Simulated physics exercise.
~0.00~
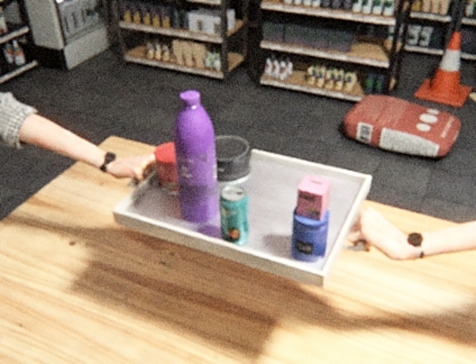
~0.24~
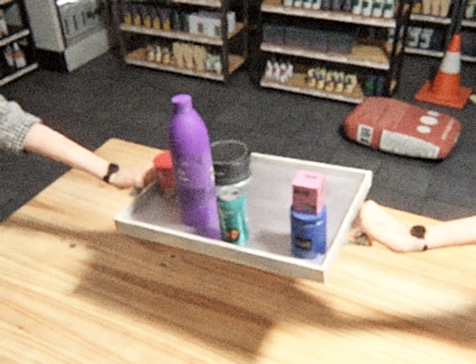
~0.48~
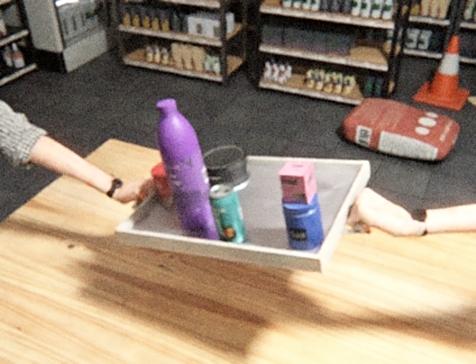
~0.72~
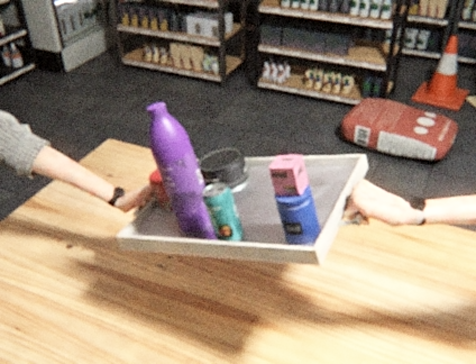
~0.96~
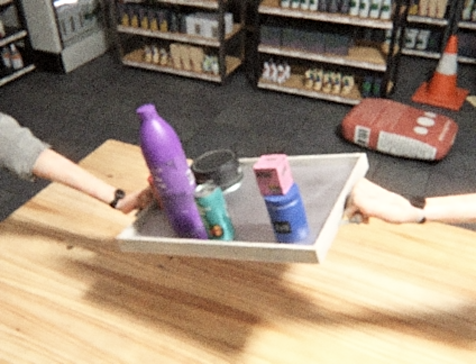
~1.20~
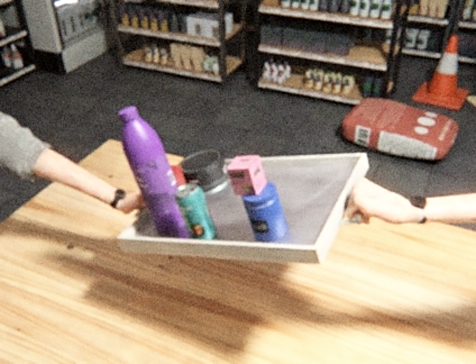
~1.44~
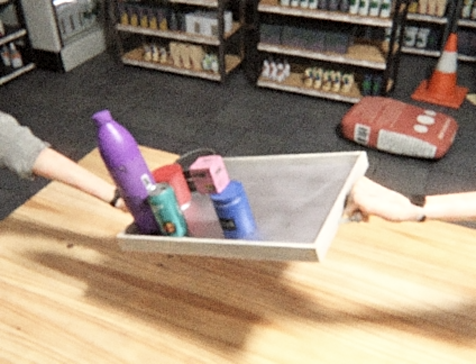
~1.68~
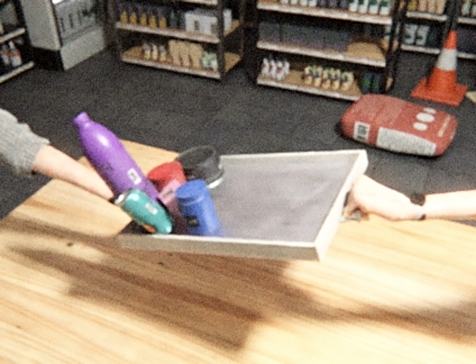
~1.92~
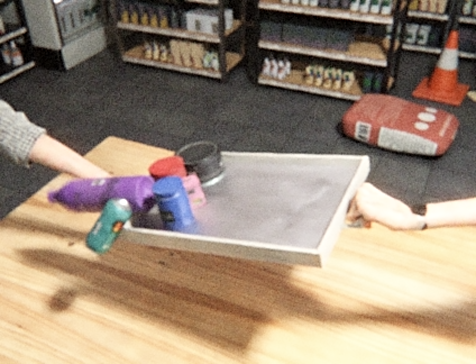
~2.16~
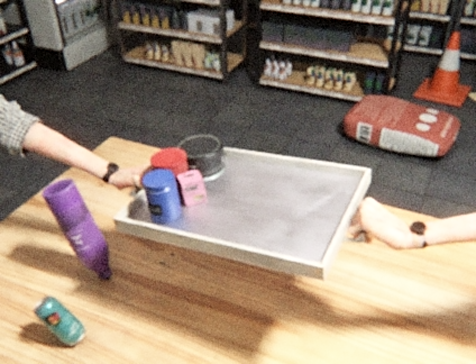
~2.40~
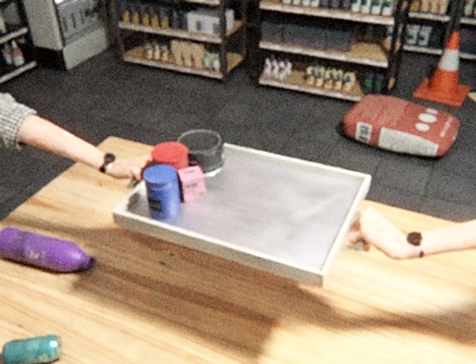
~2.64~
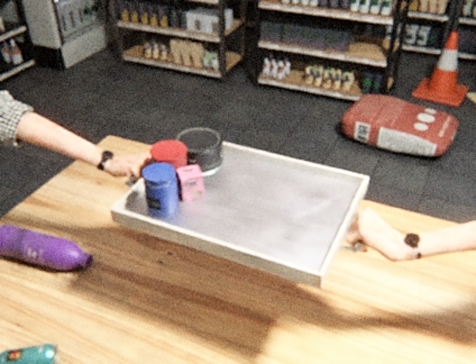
Two hands tip a tray left, dropping the purple bottle and turquoise can, then level it.
